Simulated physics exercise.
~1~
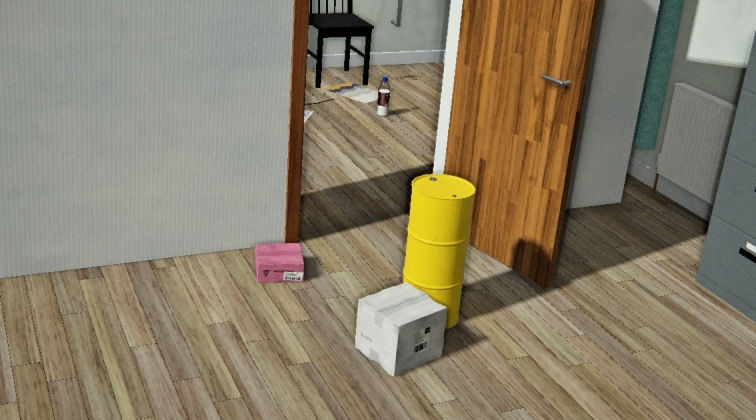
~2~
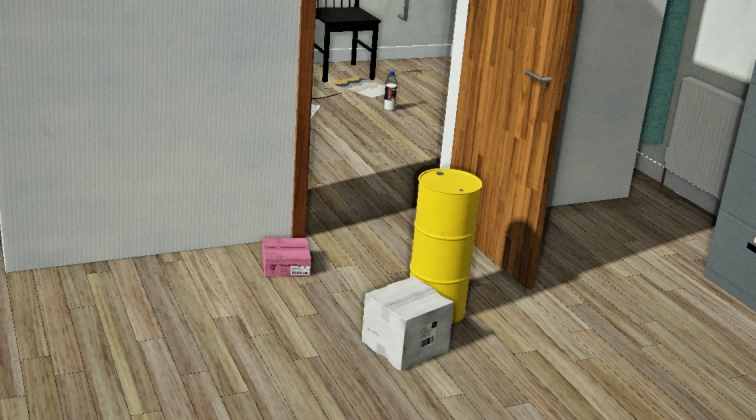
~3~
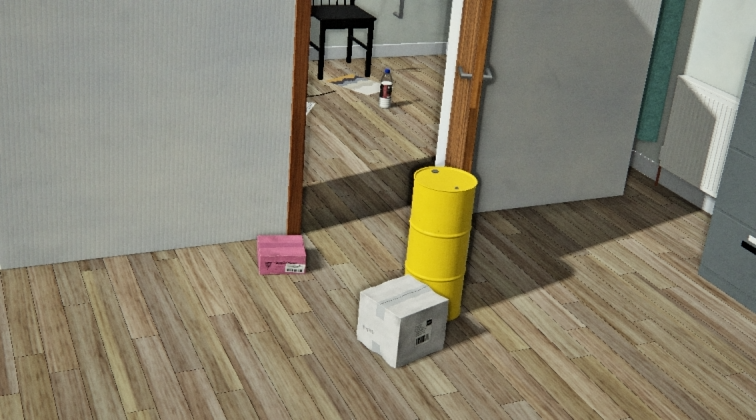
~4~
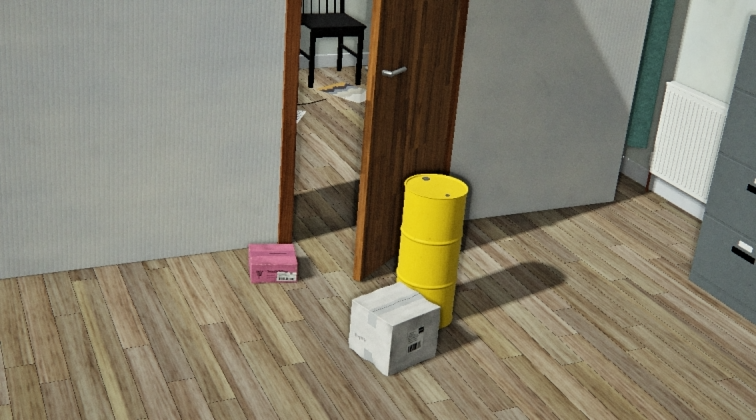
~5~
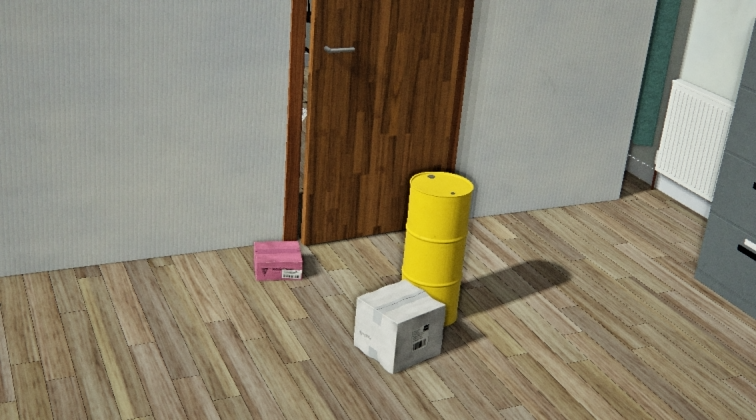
Wooden door swinging slowly from wide open to almost shut, passing behind a yellow drum, white box and pink parcel that stay still.
